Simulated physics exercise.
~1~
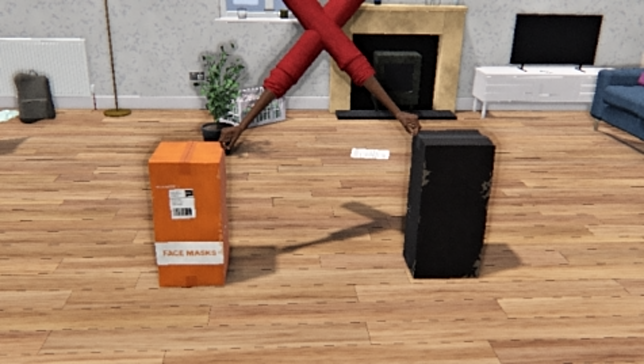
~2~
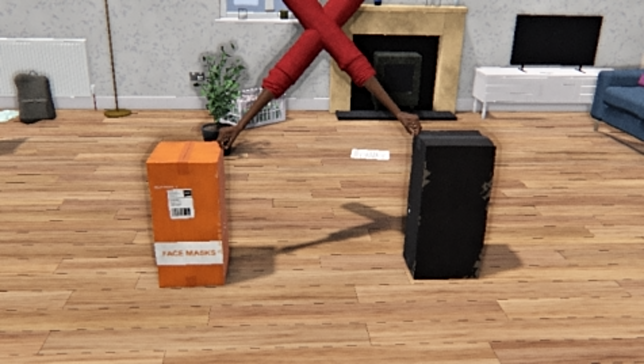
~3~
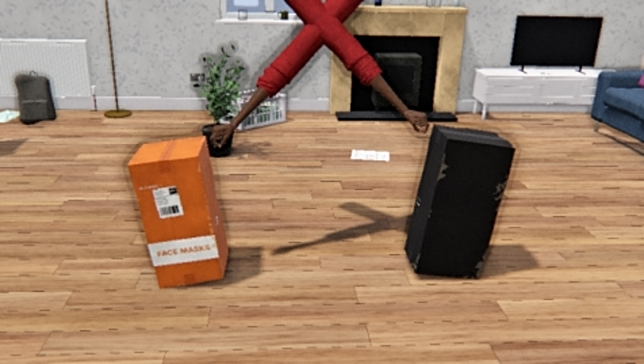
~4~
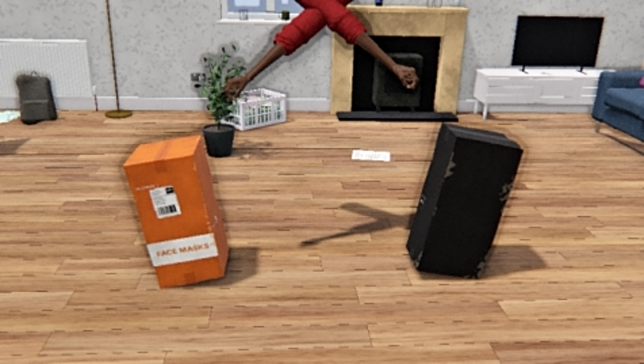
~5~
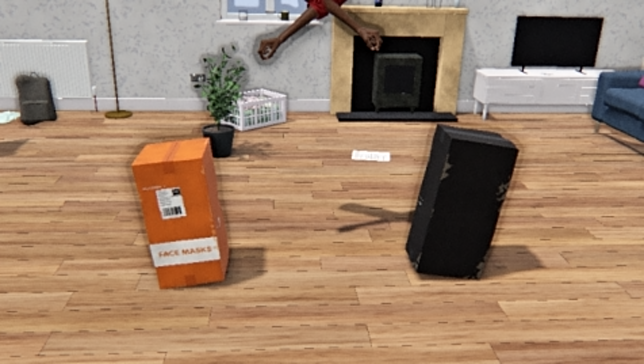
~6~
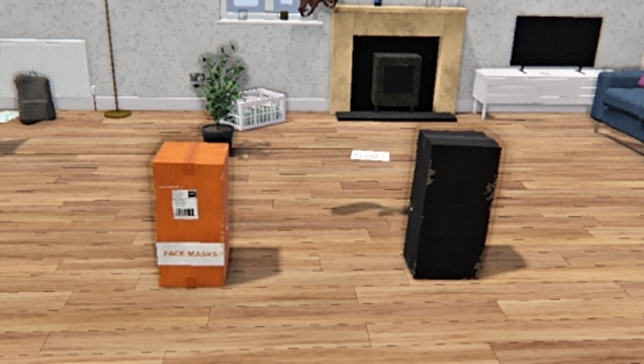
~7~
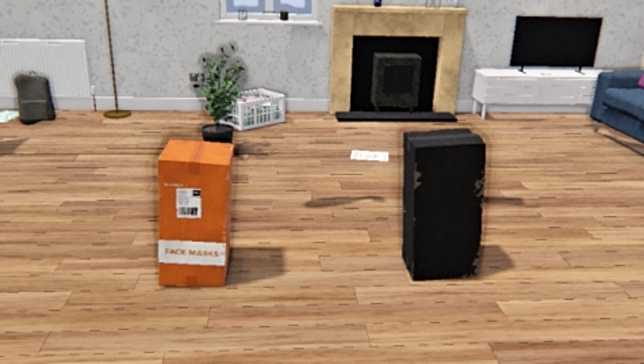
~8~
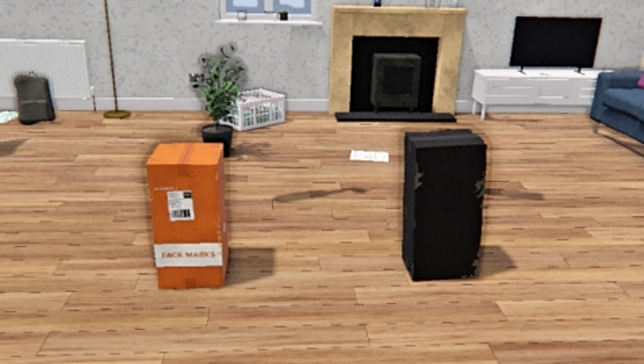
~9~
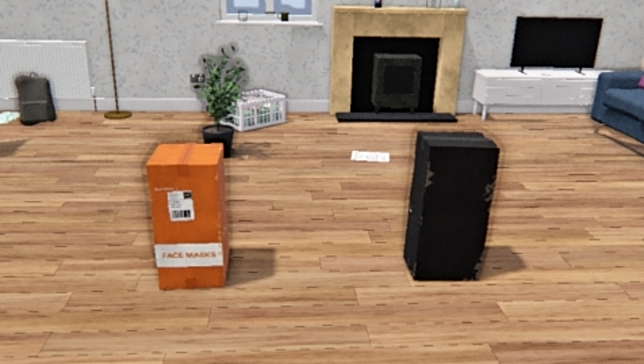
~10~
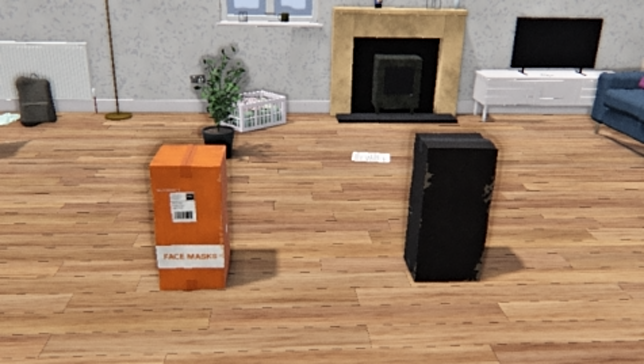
Crossed arms shove an orange parcel and a black box, which tilt outward, then settle upright.
